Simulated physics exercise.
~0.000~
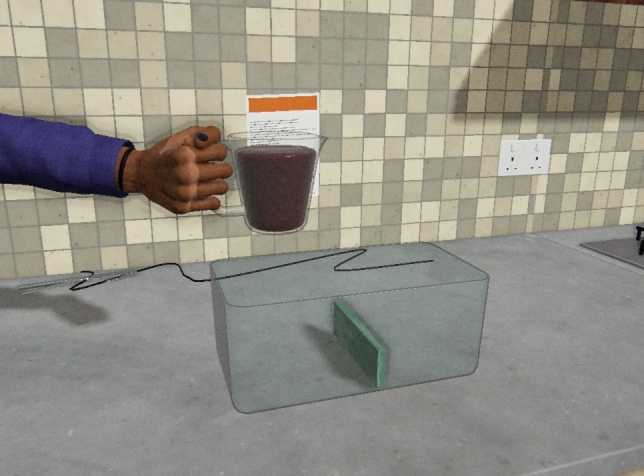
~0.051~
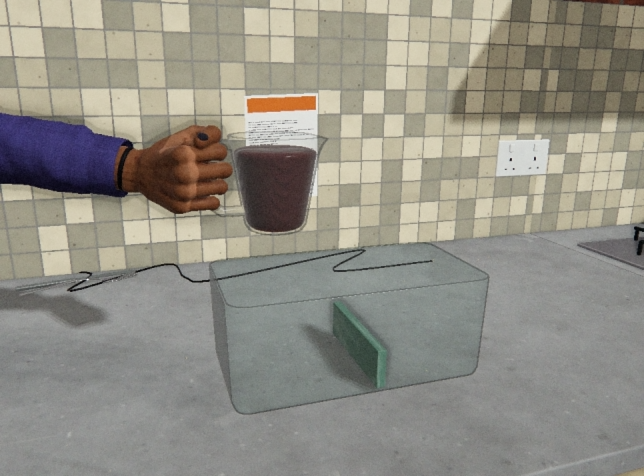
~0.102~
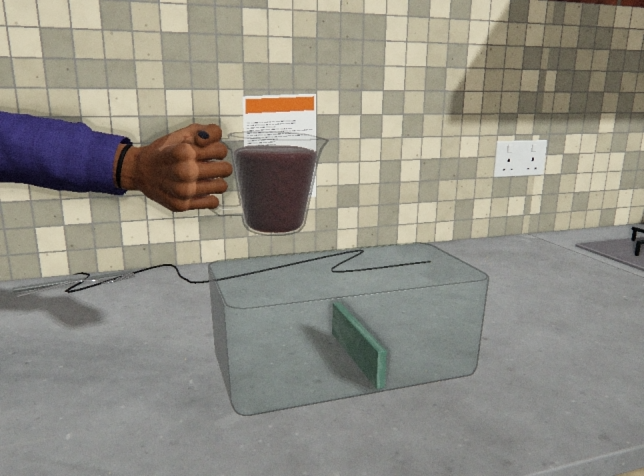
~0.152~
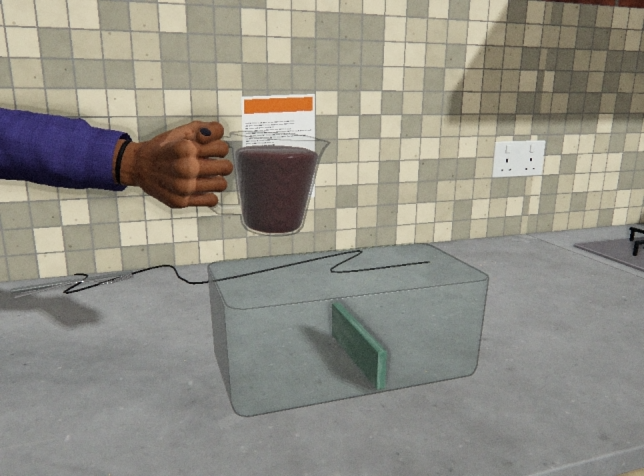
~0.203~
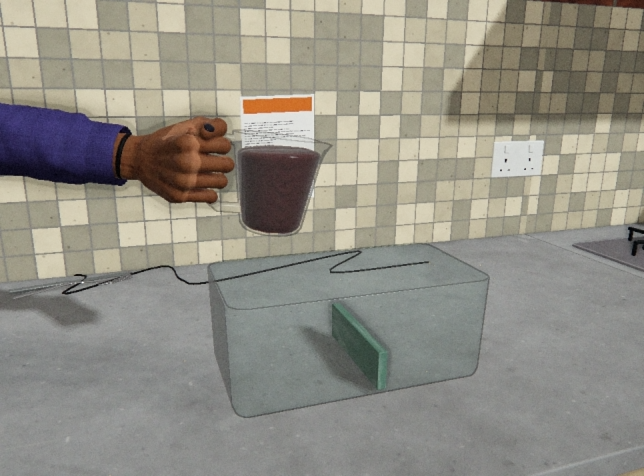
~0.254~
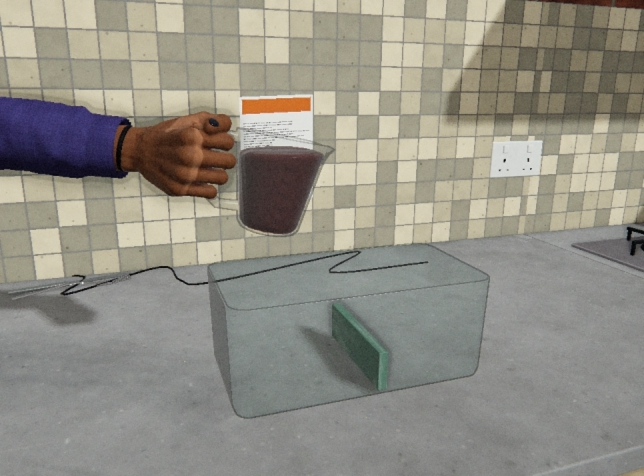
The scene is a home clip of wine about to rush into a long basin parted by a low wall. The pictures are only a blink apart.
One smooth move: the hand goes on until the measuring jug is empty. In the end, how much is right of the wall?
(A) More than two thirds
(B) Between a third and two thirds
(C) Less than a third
The answer is A.
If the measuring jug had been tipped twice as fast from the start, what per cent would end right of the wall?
About 60 %.
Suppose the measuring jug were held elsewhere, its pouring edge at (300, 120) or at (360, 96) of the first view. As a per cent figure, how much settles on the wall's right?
40 %, 90 %.
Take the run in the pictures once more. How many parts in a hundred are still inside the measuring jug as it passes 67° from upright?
70 per cent, roughly.
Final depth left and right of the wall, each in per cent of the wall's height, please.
The left reaches some 10 %, the right about 40 %.
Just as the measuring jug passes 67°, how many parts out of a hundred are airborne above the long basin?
Airborne fraction: Approx. 20 %.
After 0.70 s the tilt is 67° and 71 per cent is still to pour, 0 is left of the wall and 10 right of it.
After 1.02 s the tilt is 103° and 12 per cent is still to pour, 9 is left of the wall and 68 right of it.
After 1.36 s the tilt is 111° and 0 per cent is still to pour, 20 is left of the wall and 80 right of it.
After 1.73 s the tilt is 111° and 0 per cent is still to pour, 20 is left of the wall and 80 right of it.
In the end 20 per cent lies left of the wall, 80 right of it and 0 outside.
